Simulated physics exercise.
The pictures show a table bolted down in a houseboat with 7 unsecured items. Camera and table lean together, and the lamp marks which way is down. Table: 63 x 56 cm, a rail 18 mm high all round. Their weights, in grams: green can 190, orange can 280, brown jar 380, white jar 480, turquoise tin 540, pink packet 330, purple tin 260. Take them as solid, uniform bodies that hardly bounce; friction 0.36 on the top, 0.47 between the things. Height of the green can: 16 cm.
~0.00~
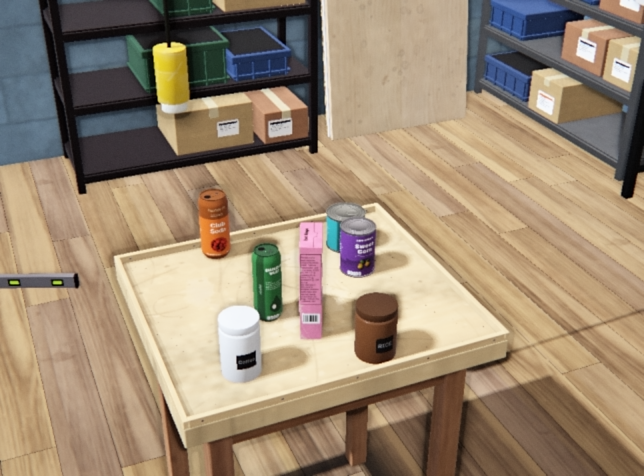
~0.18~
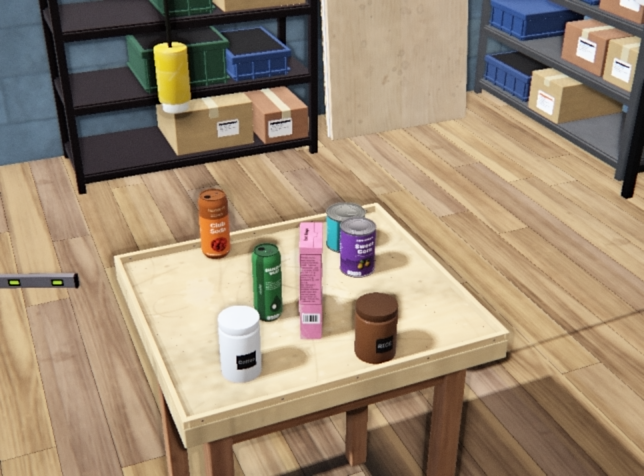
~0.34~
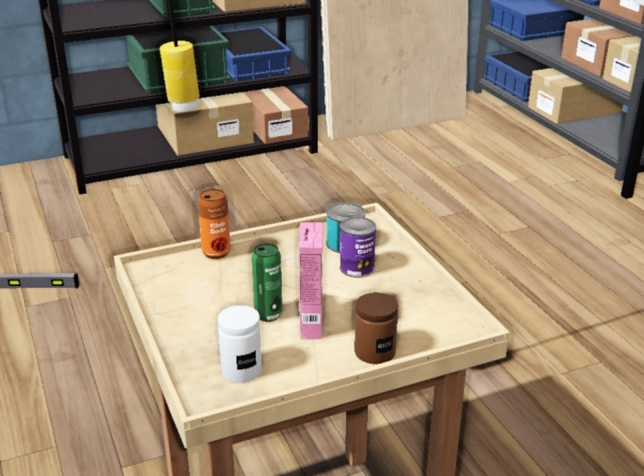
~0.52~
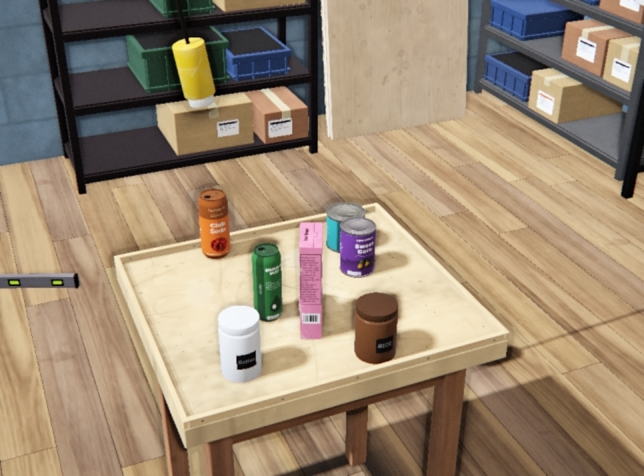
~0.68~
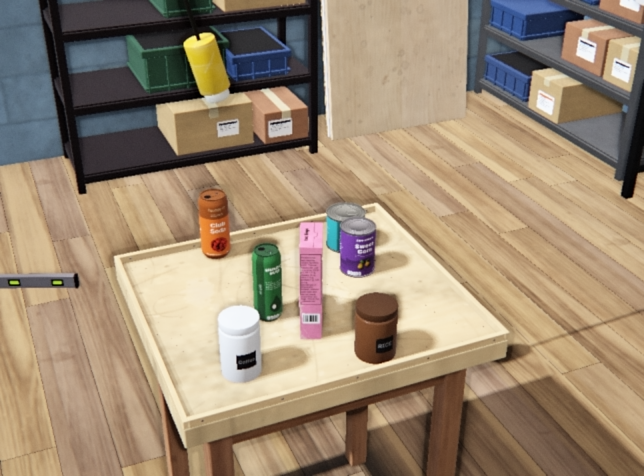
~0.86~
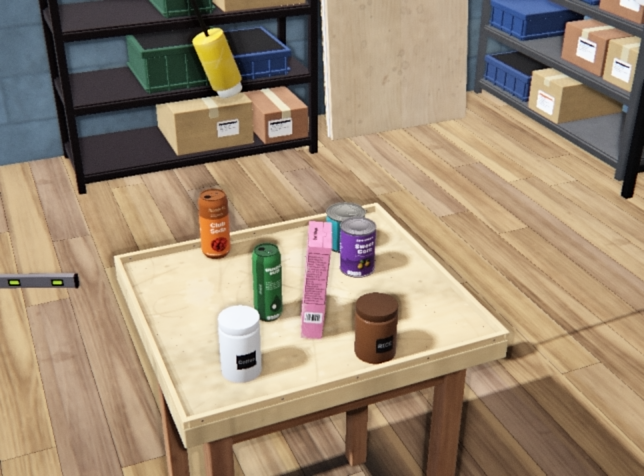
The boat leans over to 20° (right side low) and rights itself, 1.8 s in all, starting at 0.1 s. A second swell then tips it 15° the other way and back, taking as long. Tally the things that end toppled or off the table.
The count is just one.
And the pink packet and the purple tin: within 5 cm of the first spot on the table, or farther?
The pink packet gets shifted; the purple tin holds its spot.
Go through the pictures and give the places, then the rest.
In the first picture, boat level; green can (267, 283); orange can (214, 225).
In the second picture, boat level; pink packet (311, 282).
In the third picture, boat heeled 3°, right side down; purple tin (358, 247); brown jar (376, 328).
In the fourth picture, boat heeled 9°, right side down; white jar (240, 344).
In the fifth picture, boat heeled 14°, right side down; pink packet (311, 282); purple tin (358, 247).
In the sixth picture, boat heeled 19°, right side down; green can (267, 283); orange can (215, 225).
After 1.06 s, boat heeled 20°, right side down; pink packet 41° off its base.
After 1.16 s, boat heeled 18°, right side down; pink packet on its side; brown jar moved 2 cm.
After 1.26 s, boat heeled 16°, right side down; pink packet on its side; brown jar moved 3 cm.
After 1.66 s, boat heeled 3°, right side down; pink packet on its side; brown jar moved 4 cm.
In the end (4.2 s), toppled on the table, pink packet; the other 6 under 5 cm from the start. In the last view, green can near (267, 283), orange can near (215, 225).
